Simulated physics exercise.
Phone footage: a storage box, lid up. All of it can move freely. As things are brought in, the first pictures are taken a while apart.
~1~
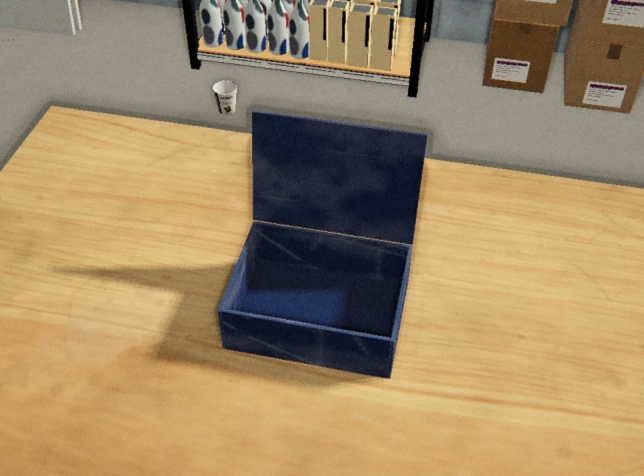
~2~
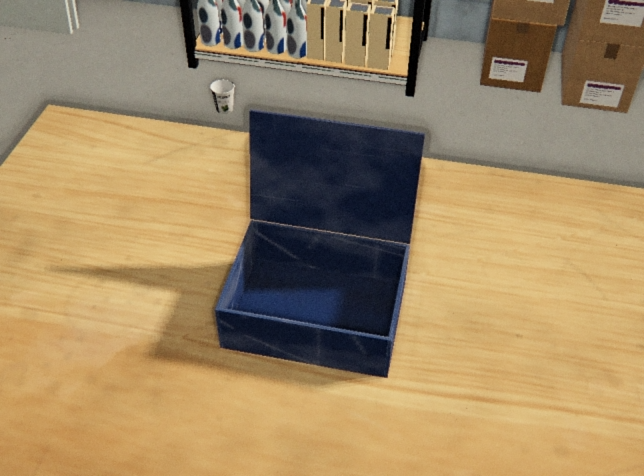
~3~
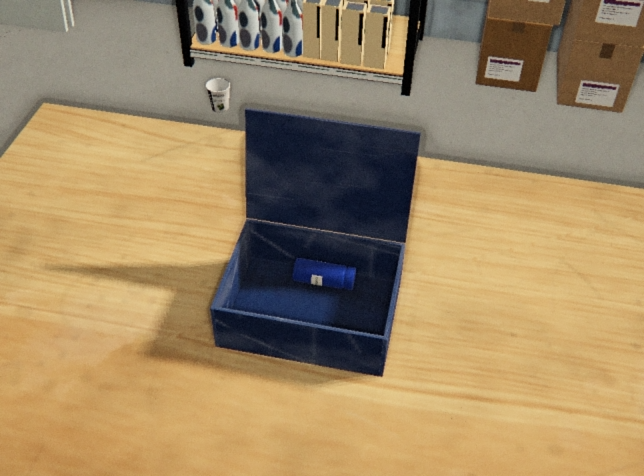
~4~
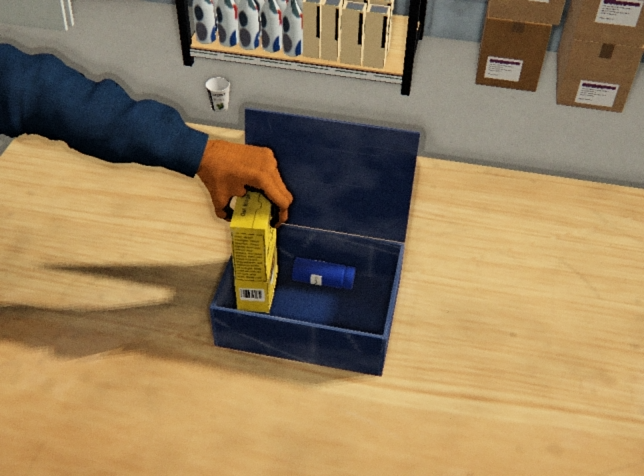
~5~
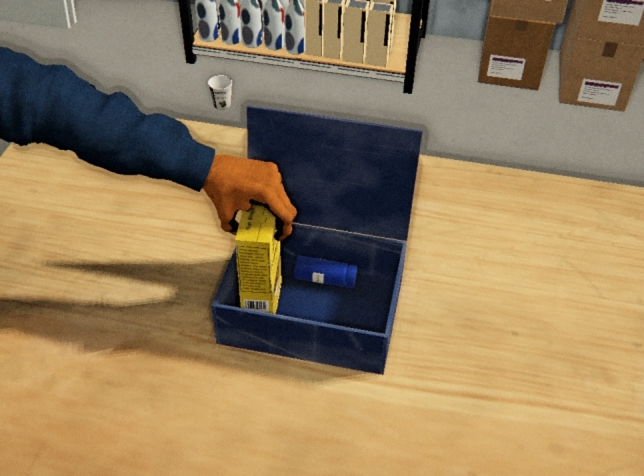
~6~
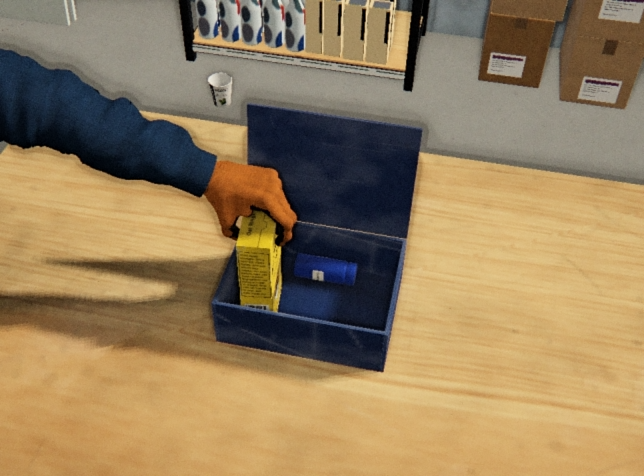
On a wooden table, an open dark blue box sat empty, then a blue shaker lay inside it, and a gloved hand reached in from the left and lowered a yellow packet beside the shaker.
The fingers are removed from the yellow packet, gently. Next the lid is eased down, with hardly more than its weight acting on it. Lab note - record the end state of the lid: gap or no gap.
End state: Gap.
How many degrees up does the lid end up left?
Roughly 55 degrees above the rim.
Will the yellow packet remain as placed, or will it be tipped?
At the finish the yellow packet holds its orientation.
Then, 1.10 s after the last picture, lid starting down.
Then, 1.40 s after the last picture, lid 72° above the rim.
Then, 1.70 s after the last picture, lid 56° above the rim.
Then, 4.10 s after the last picture, yellow packet resting near (261, 267).
At rest, lid 55° above the rim; both in place. Seen from the same camera at the end, yellow packet near (261, 268).
